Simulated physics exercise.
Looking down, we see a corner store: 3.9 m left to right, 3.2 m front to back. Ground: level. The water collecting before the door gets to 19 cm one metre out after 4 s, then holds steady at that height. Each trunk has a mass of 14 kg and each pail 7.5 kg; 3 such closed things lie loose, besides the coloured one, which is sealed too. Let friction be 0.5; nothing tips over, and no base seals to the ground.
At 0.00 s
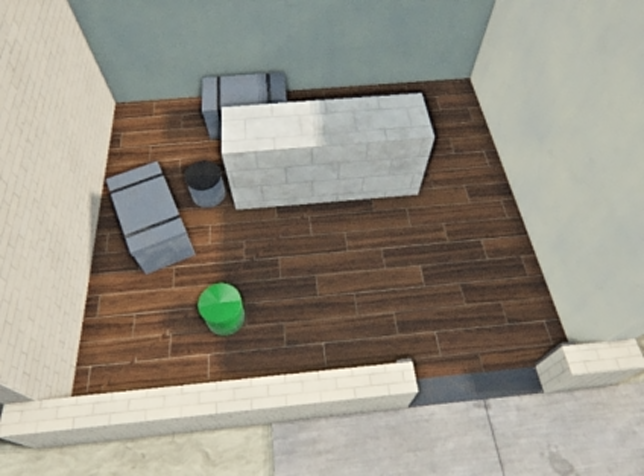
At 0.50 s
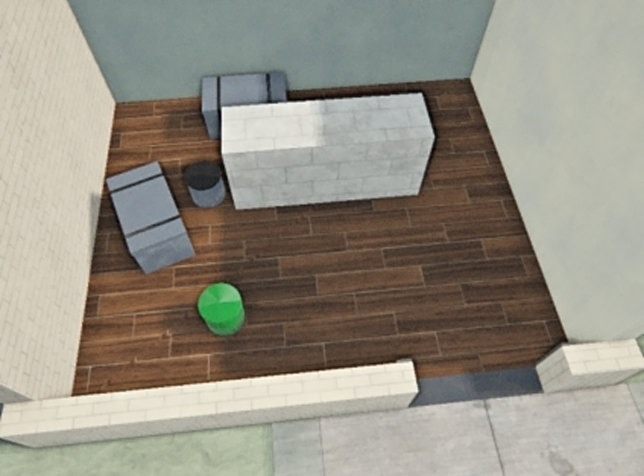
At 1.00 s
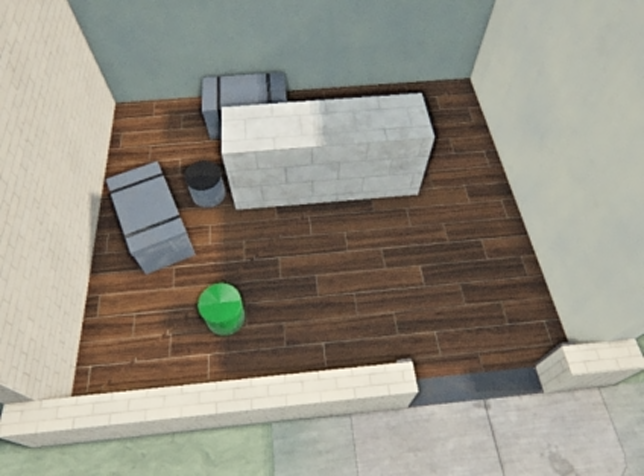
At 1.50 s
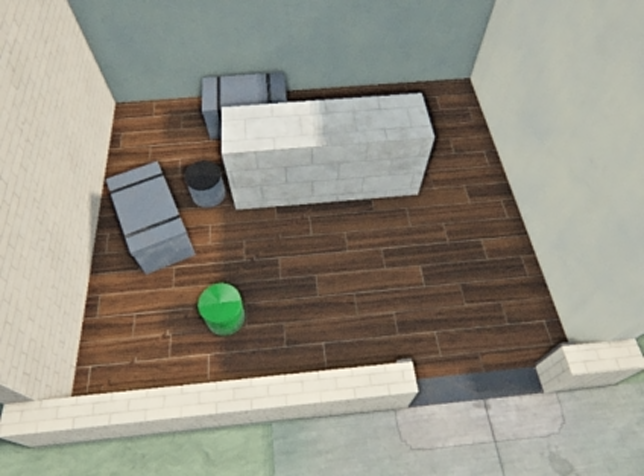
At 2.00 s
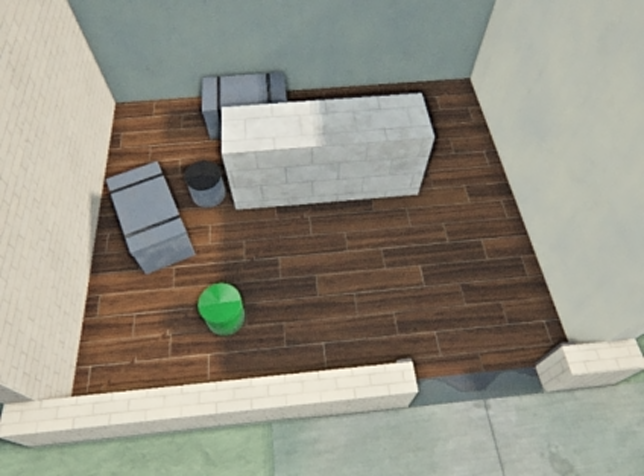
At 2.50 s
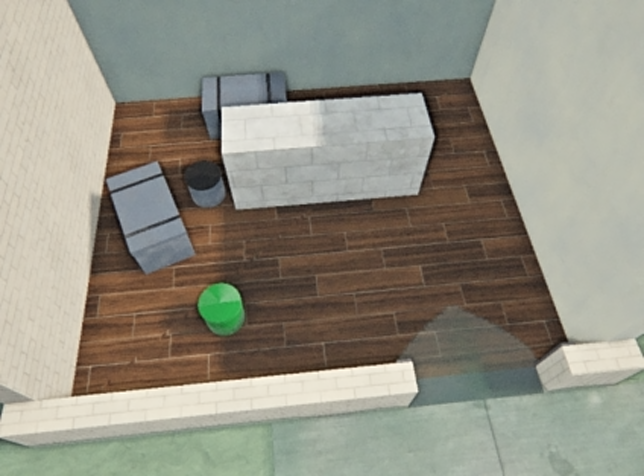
A long pale block counter stands toward the back of a small store with a dark wood-plank floor, seen from above through its open front. Two grey boxes and a dark grey cylinder sit behind and left of it, with a green pail nearer the low front wall. Greenish water spreads across the pavement outside, then slips through the doorway onto the planks, while everything else stays still.
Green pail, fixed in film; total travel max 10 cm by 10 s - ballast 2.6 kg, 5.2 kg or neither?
5.2 kg only.
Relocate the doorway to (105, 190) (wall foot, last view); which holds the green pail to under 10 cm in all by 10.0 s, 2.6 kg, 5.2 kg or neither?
Result: Nothing offered works.
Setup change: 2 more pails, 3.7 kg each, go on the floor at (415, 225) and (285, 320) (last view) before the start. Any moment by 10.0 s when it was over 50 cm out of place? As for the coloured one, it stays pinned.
Result, in order - exceeds it; falls shy.
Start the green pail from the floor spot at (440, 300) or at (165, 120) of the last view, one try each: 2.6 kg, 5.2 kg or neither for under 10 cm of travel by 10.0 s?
In turn: Neither holds; neither is enough.
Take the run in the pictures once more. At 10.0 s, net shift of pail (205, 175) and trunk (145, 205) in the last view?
First 0 cm, then 30 cm.
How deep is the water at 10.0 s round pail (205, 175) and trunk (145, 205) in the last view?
Some 7 cm at the first, some 11 cm at the second.
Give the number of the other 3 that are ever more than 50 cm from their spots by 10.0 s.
1.
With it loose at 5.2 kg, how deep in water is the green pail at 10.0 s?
Depth: Approx. 4 cm.
After 3.5 s the green pail would be 0 cm from its start with 2.6 kg and 0 cm from its start with 5.2 kg; 0 cm of water round it then.
After 4.5 s the green pail would be 0 cm from its start with 2.6 kg and 0 cm from its start with 5.2 kg; 0 cm of water round it then.
After 7.0 s the green pail would be 1 cm from its start with 2.6 kg and 0 cm from its start with 5.2 kg; 2 cm of water round it then.
After 10.0 s the green pail would be 29 cm from its start with 2.6 kg and 0 cm from its start with 5.2 kg; 4 cm of water round it then.
